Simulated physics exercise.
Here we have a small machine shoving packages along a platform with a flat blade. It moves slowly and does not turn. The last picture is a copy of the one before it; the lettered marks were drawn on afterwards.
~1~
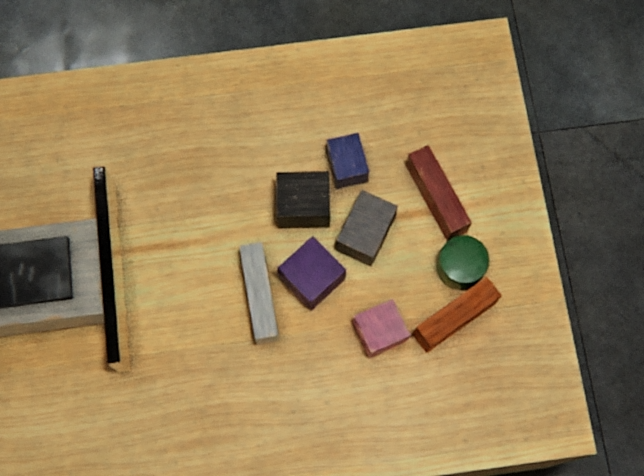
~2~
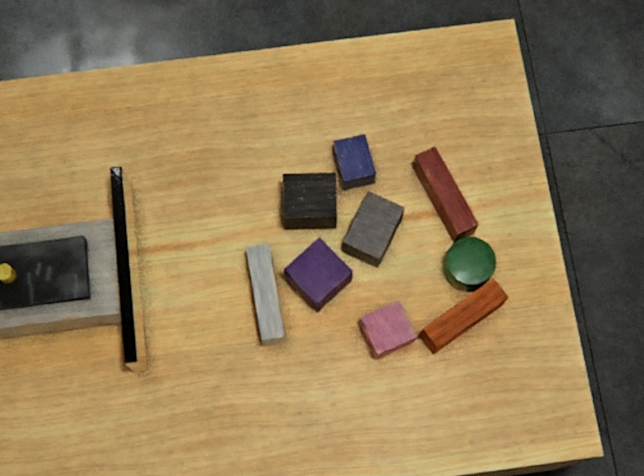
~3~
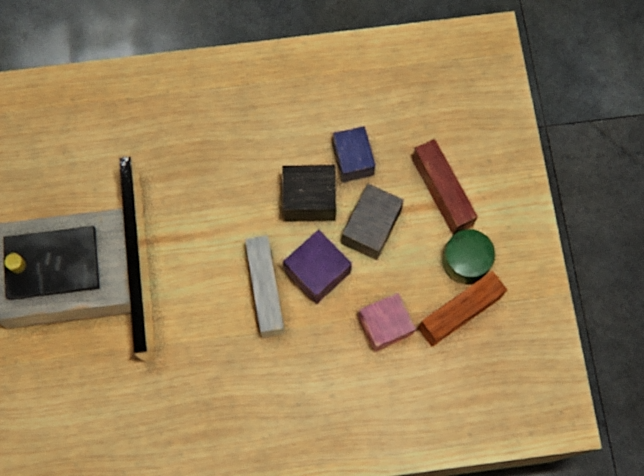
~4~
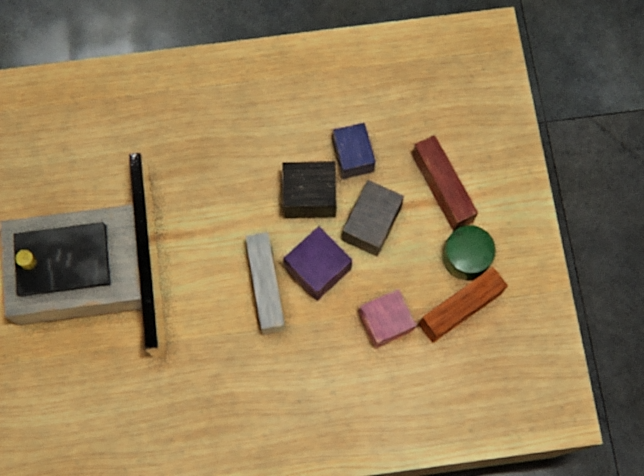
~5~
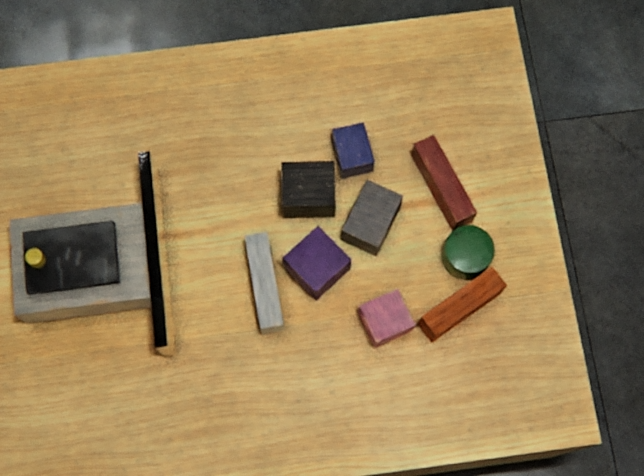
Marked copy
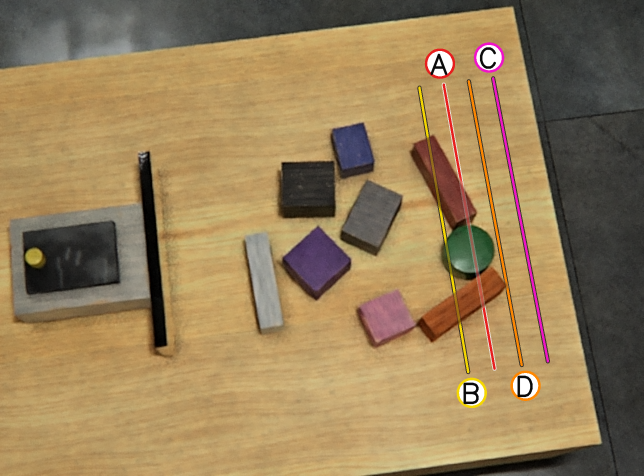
A small grey machine with a long black blade crept a short way rightward across a wooden table toward a scattered group of colored blocks and a round green piece, which stayed in place untouched.
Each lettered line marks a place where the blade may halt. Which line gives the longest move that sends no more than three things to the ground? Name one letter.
As far as mark D.
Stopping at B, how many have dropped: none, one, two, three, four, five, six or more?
By then, none.
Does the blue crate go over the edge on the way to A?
No.
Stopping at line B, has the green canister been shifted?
Yes.
On the marked copy, A at (468, 221); B at (443, 224); C at (519, 214); D at (494, 218).
With D. Early on, robot (204, 240); grey crate (378, 216); white bar (302, 283).
Further on, robot (328, 224); orange stick (522, 289); green canister (505, 251).
At the end, robot (424, 212); orange stick over the edge; red bar over the edge; three fallen.
As for the rest, A is within the limit but short; B is within the limit but short; C drops six.
